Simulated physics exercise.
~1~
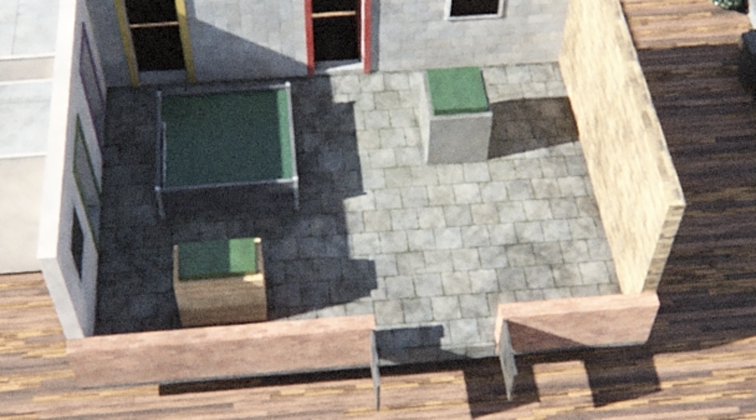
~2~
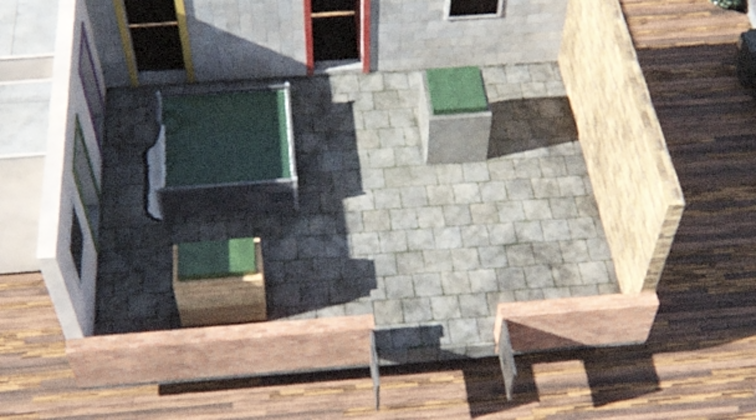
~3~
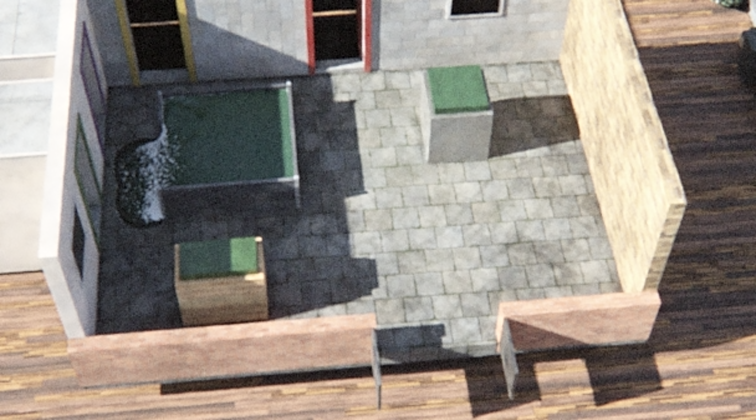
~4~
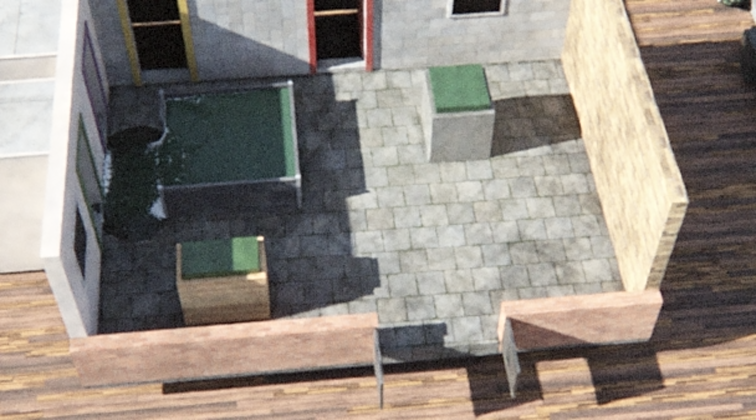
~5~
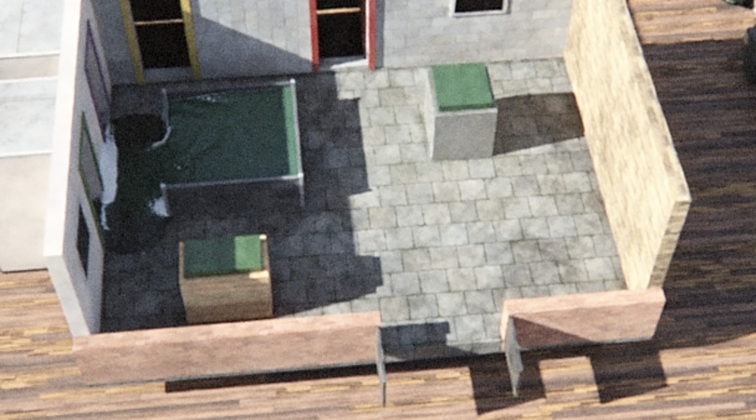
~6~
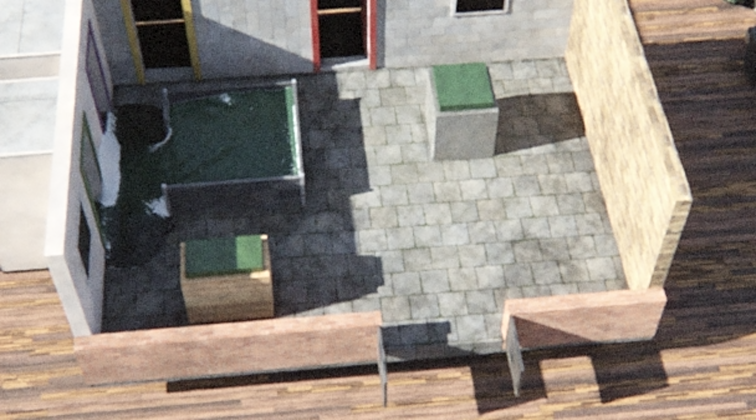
The footage shows a paved, walled yard from above, with a green-filled tank and two green-topped blocks; water bursts from the tank's left side, spreads across the floor to the left wall and splashes up against it.
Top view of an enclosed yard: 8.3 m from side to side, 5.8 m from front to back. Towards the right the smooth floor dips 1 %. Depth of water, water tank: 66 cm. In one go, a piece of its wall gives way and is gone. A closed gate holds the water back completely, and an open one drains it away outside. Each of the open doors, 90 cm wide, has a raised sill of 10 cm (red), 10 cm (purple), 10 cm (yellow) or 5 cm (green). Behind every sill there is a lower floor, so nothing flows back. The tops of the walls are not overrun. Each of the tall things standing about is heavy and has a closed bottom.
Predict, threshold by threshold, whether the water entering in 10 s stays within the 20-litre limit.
In the end red door: The total remains smaller than the cap, purple door: The total grows larger than the cap, yellow door: The total grows larger than the cap, green door: The total grows larger than the cap.
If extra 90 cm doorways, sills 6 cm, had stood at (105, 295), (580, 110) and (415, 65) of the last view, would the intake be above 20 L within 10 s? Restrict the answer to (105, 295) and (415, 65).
Per doorway, in order: Sufficient / insufficient.
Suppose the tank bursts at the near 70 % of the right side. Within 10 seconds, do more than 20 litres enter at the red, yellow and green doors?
Note: Red short of the mark, yellow short of the mark, green short of the mark.
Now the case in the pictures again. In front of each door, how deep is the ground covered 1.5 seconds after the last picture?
Centimetres: Red 0 / purple 20 / yellow 19 / green 26.
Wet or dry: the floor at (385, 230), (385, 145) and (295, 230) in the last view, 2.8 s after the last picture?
Listed in turn: Spared so far / spared so far / spared so far.
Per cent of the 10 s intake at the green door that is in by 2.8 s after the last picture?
By that time, around 75 per cent.
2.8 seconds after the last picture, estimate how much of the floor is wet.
Covered: Roughly 30 %.
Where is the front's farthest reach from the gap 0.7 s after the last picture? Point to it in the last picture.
Point: Roughly (102, 339) in the last view.
Then, 0.7 s after the last picture water covers 10 % of the floor and is deepest (48 cm) near (109, 184); red door not reached, purple door 21 cm at the sill, 28 L in, yellow door not reached, green door 30 cm at the sill, 125 L in.
Then, 1.5 s after the last picture water covers 20 % of the floor and is deepest (39 cm) near (120, 183); red door not reached, purple door 20 cm at the sill, 66 L in, yellow door 19 cm at the sill, 11 L in, green door 26 cm at the sill, 285 L in.
Then, 2.8 s after the last picture water covers 30 % of the floor and is deepest (24 cm) near (101, 359); red door 3 cm at the sill, 0 L in, purple door 15 cm at the sill, 102 L in, yellow door 18 cm at the sill, 61 L in, green door 17 cm at the sill, 425 L in.
Then, 5.3 s after the last picture water covers 70 % of the floor and is deepest (16 cm) near (570, 76); red door 7 cm at the sill, 0 L in, purple door 9 cm at the sill, 120 L in, yellow door 12 cm at the sill, 99 L in, green door 11 cm at the sill, 522 L in.
Then, 9.3 s after the last picture water covers 90 % of the floor and is deepest (10 cm) near (570, 76); red door 5 cm at the sill, 0 L in, purple door 6 cm at the sill, 121 L in, yellow door 7 cm at the sill, 104 L in, green door 6 cm at the sill, 559 L in.
